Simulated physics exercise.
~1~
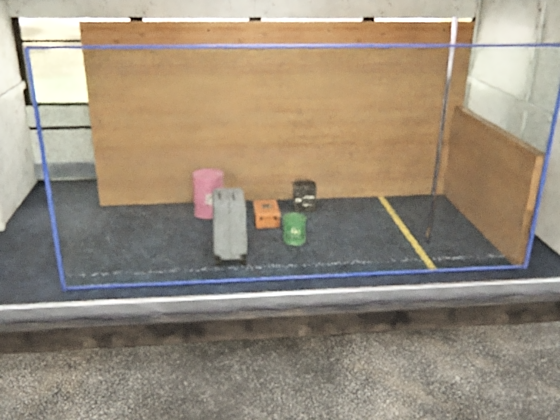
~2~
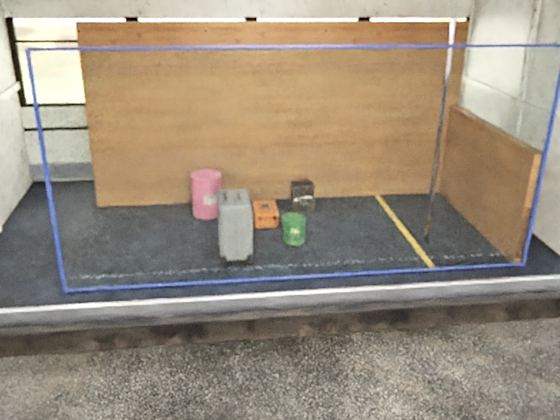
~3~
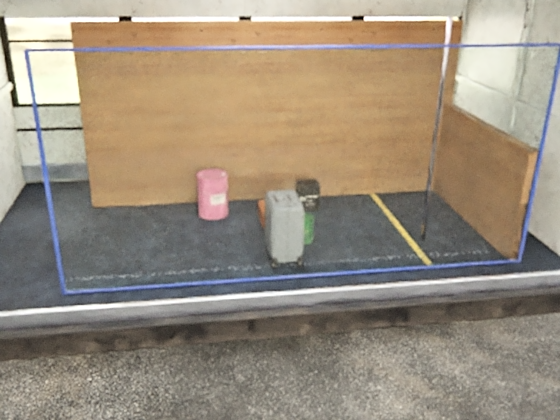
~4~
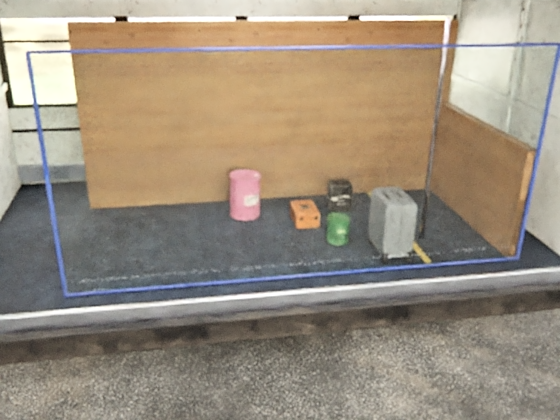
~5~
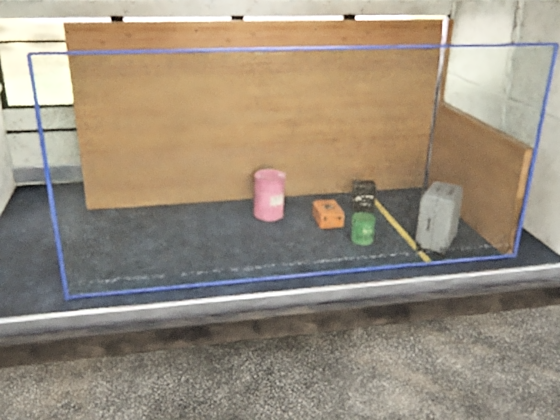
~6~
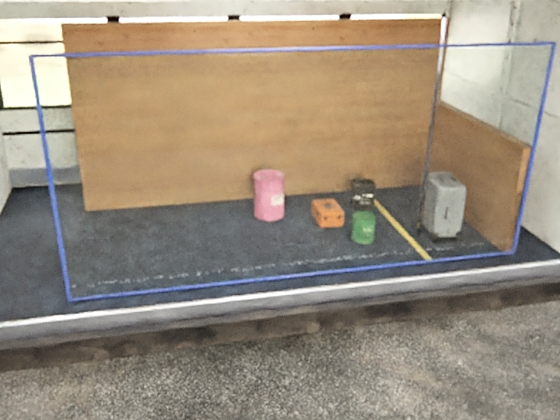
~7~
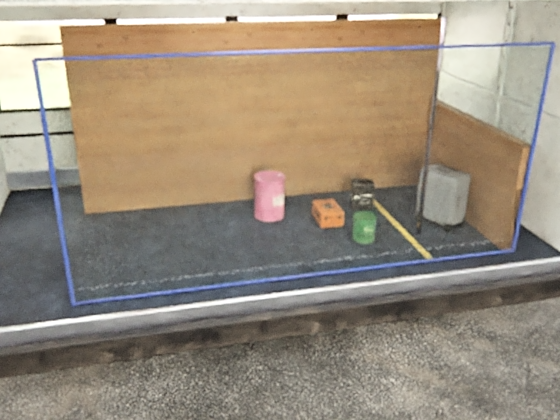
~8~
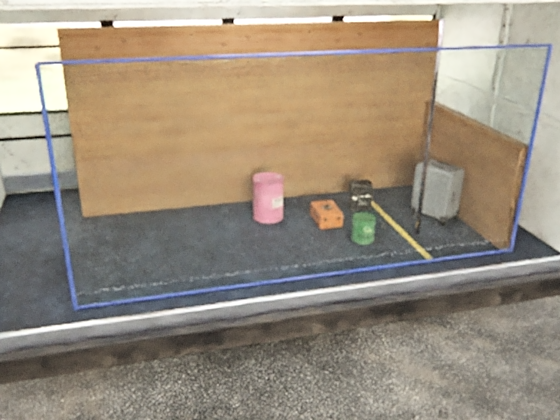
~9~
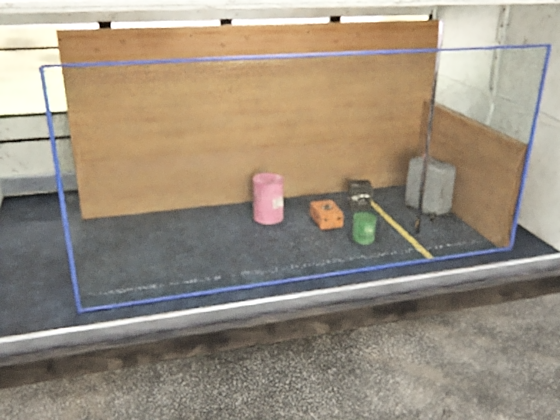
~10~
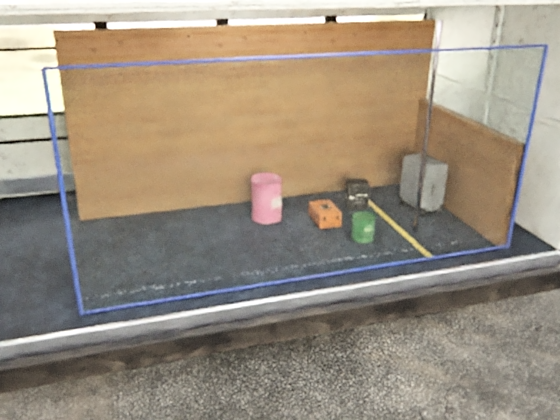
Grey wheeled case rolling right past the yellow line, then drifting to the back, as drum, toolbox, bucket and carton stop short.
